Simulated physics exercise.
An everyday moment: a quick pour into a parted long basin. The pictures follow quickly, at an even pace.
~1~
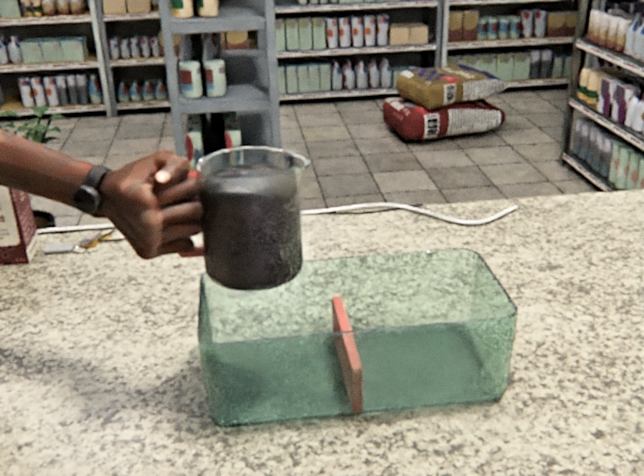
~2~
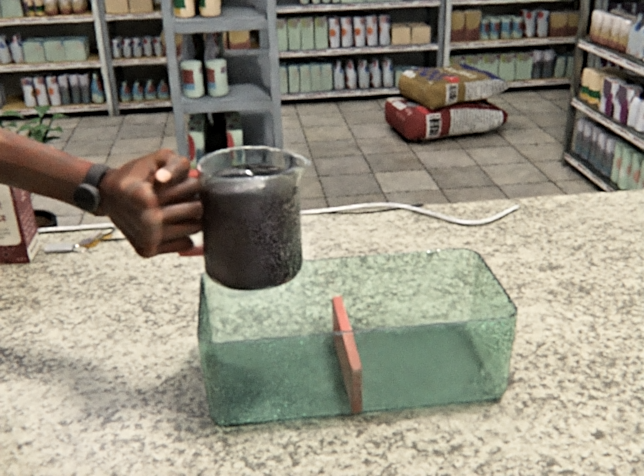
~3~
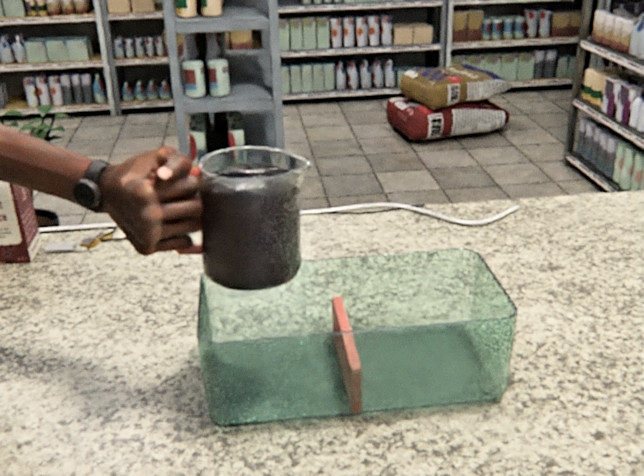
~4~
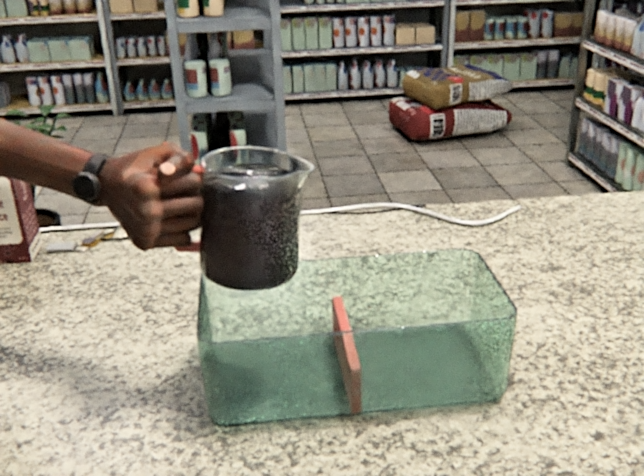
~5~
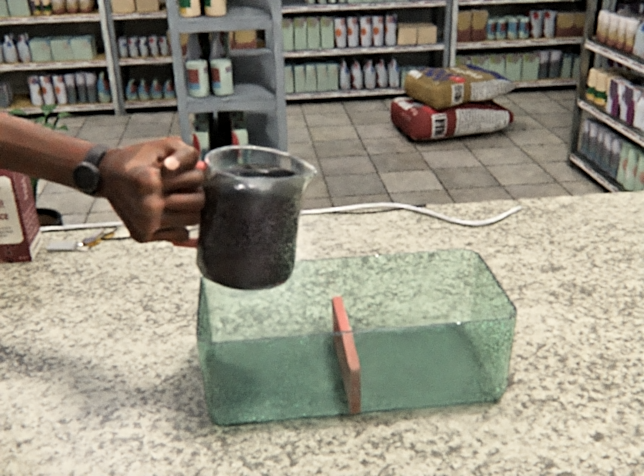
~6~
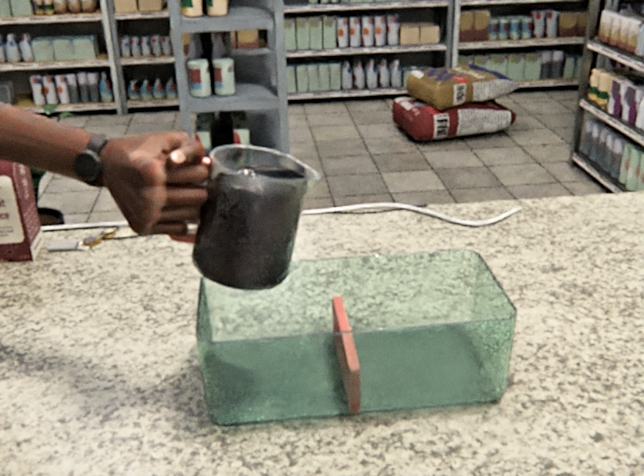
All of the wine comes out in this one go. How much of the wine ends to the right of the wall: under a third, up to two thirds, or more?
The share right of the wall is over two thirds.
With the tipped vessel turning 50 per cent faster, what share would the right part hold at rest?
Roughly 65 in a hundred.
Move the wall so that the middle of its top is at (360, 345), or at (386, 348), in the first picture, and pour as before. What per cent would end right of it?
The first gives 65 %, the second 30 %.
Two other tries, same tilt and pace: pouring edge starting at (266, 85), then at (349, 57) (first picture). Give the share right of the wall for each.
The first gives 60 %, the second 90 %.
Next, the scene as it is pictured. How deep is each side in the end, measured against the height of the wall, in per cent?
Some 10 per cent left and 40 right.
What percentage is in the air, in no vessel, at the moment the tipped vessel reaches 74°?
Some 15 per cent.
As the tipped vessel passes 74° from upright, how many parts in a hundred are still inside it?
It comes to 80 per cent or so.
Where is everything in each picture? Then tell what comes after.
In the first frame, it leans 0°; its right rim is at (309, 161); the wine meets the walls at (201, 182) and (296, 175); the long basin's rim runs from (200, 305) to (496, 280); the wall's top is at (346, 331).
In the second frame, it leans 1°; its right rim is at (310, 161); the wine meets the walls at (202, 181) and (296, 175).
In the third frame, it leans 2°; its right rim is at (311, 163); the wine meets the walls at (202, 181) and (298, 176).
In the fourth frame, it leans 5°; its right rim is at (314, 166); the wine meets the walls at (204, 181) and (300, 176).
In the fifth frame, it leans 9°; its right rim is at (317, 170); the wine meets the walls at (206, 181) and (304, 176).
In the sixth frame, it leans 14°; its right rim is at (321, 176); the wine meets the walls at (205, 189) and (308, 177).
A moment on, the tilt is 74° and 78 per cent is still to pour, 0 is left of the wall and 8 right of it.
Next, the tilt is 109° and 21 per cent is still to pour, 5 is left of the wall and 62 right of it.
Then the tilt is 114° and 1 per cent is still to pour, 23 is left of the wall and 75 right of it.
Later the tilt is 114° and 0 per cent is still to pour, 25 is left of the wall and 75 right of it.
At rest 25 per cent lies left of the wall, 75 right of it and 0 outside.
